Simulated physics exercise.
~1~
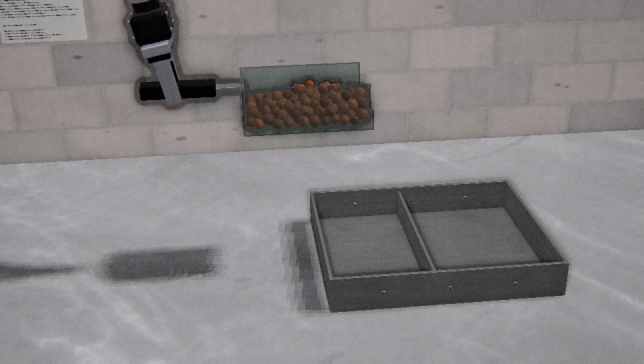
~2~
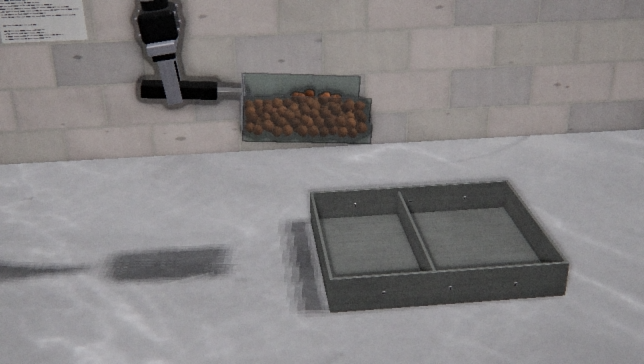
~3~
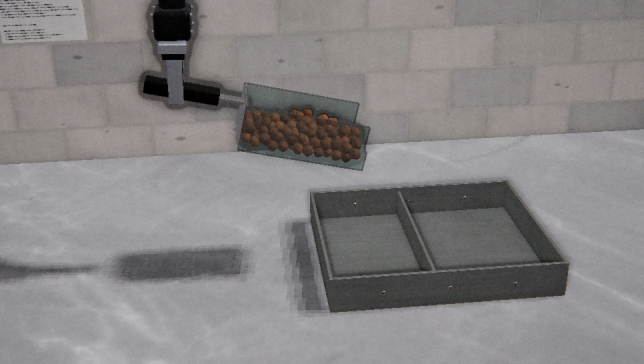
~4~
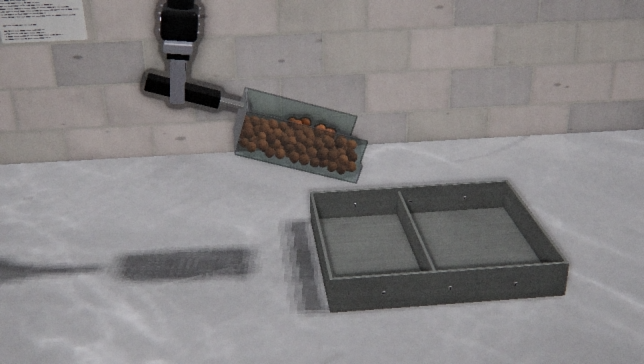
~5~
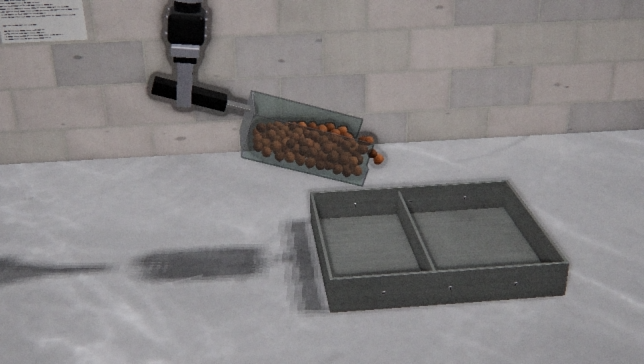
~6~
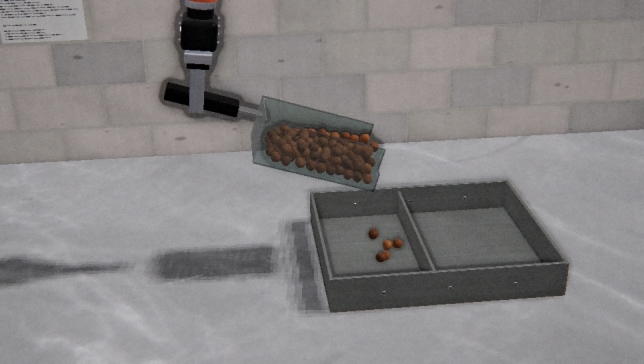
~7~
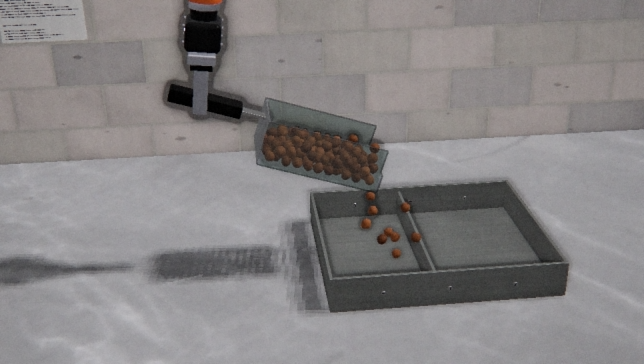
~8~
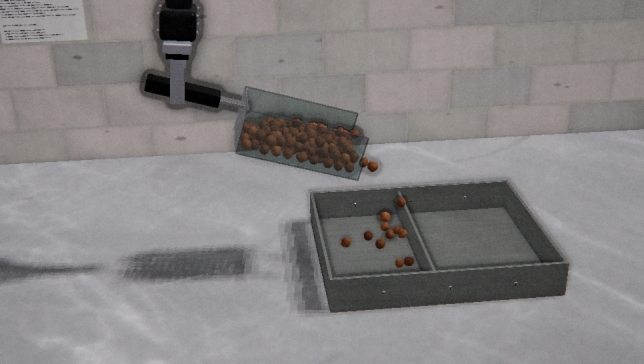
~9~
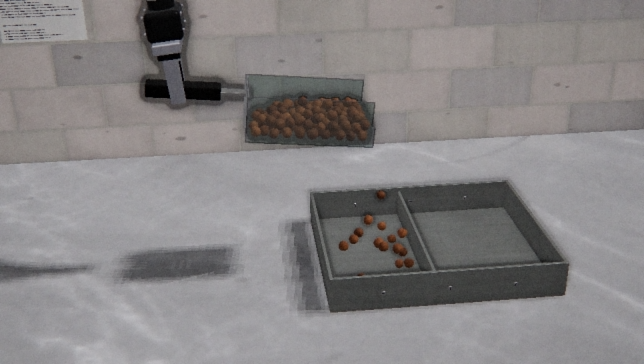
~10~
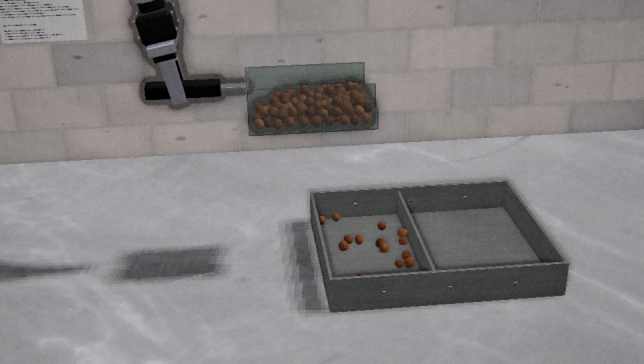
A robot arm holding a clear box of hazelnuts lowered and tipped it toward a grey divided tray, moved right and spilled a few nuts, then drew back and levelled the box, leaving most inside and a small scattering in the tray's left part.
